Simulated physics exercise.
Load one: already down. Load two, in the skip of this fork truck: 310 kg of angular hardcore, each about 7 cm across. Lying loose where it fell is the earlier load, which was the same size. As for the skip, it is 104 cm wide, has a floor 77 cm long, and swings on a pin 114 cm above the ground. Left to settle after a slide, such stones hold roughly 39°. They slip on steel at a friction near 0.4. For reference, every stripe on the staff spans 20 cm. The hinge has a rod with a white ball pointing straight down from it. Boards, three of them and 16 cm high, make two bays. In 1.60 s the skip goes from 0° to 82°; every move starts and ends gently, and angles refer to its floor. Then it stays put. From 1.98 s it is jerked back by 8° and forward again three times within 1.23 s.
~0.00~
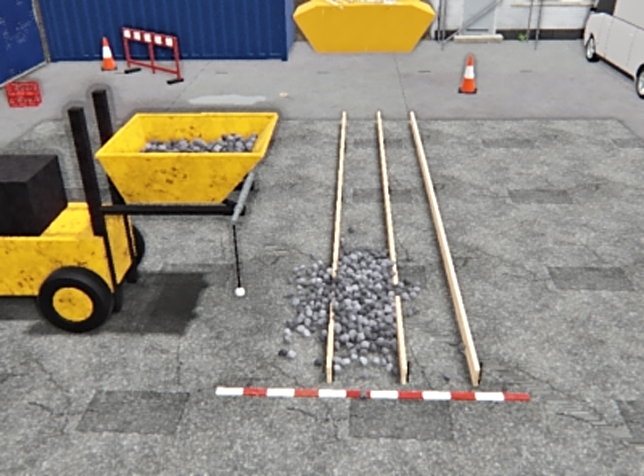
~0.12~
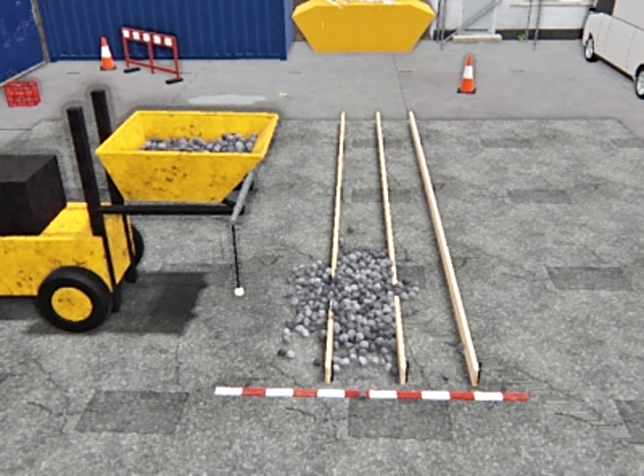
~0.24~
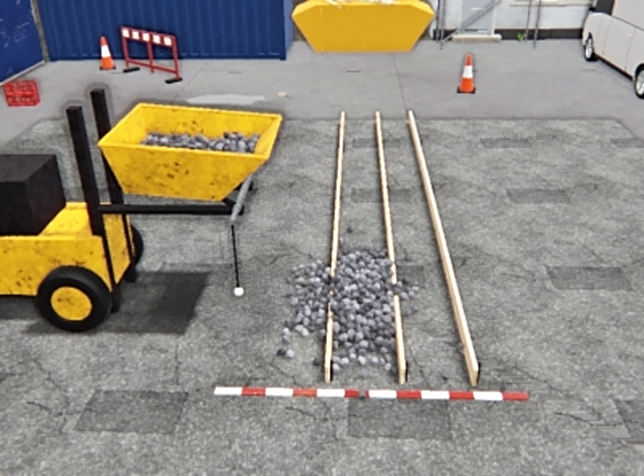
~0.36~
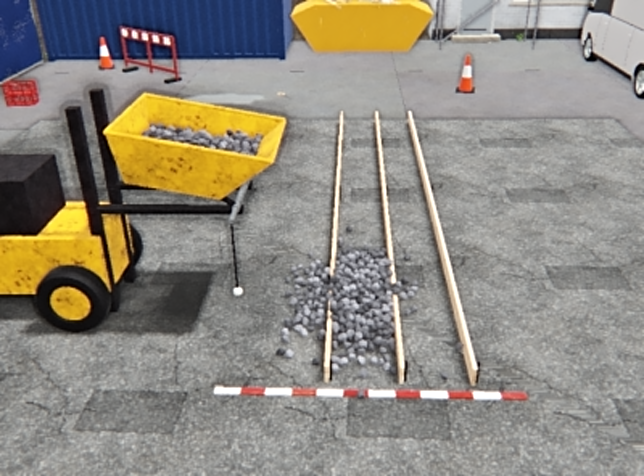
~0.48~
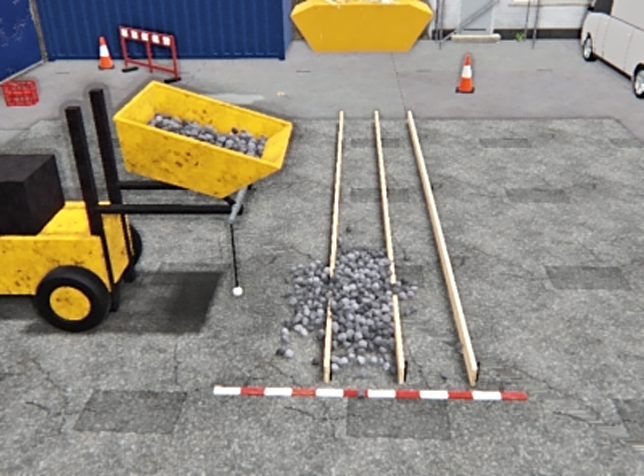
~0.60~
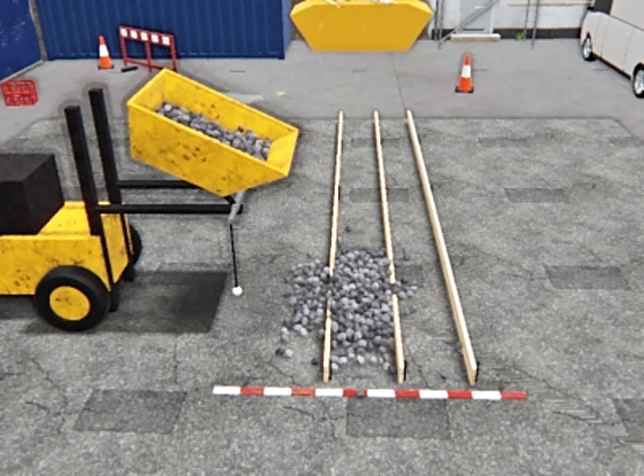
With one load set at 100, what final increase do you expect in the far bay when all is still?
Close to 34 parts in a hundred.
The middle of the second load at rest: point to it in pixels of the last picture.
In the last view, somewhere near (375, 291).
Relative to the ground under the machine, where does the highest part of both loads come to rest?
Height above ground: About 44 cm.
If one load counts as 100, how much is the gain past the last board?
Roughly 0 in a hundred of a load.
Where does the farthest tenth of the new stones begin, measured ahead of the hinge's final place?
Ahead of it by roughly 170 cm.
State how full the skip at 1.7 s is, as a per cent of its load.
Close to 55 per cent of the load.
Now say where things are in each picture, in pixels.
In the first picture, the skip is at 0°, its lip at (262, 156); the top of the load is at (219, 146). The earlier load is highest near (347, 277), 29 cm above ground level, 15 % short of the bays, 82 % in the near bay, 2 % in the far bay.
The second picture shows lip at (262, 156), floor tilted 1°, highest stones at (205, 144); the stones move at 0.2 m/s on average.
In the third picture, the skip is at 5°, its lip at (266, 158); the top of the load is at (170, 140); the stones move at 0.4 m/s on average.
In the fourth picture, the skip is at 11°, its lip at (272, 162); the top of the load is at (160, 133); the stones move at 0.5 m/s on average.
The fifth picture shows lip at (279, 168), floor tilted 18°, highest stones at (160, 123); the stones move at 0.6 m/s on average.
The sixth picture shows lip at (287, 175), floor tilted 26°, highest stones at (167, 111); the stones move at 0.8 m/s on average.
After 1.2 s the floor is at 69°; in per cent of one load, 100 in the skip, 15 short of the bays, 82 in the near bay, 2 in the far bay; the foremost stones are at (419, 302).
After 1.7 s the floor is at 82°; in per cent of one load, 56 in the skip, 22 short of the bays, 120 in the near bay, 2 in the far bay; the foremost stones are at (419, 302).
After 3.7 s the floor is at 82°; in per cent of one load, 0 in the skip, 28 short of the bays, 135 in the near bay, 36 in the far bay; the foremost stones are at (455, 291).
After 6.2 s the floor is at 82°; in per cent of one load, 0 in the skip, 28 short of the bays, 135 in the near bay, 36 in the far bay; the foremost stones are at (455, 291). Net gain in the far bay, 34.
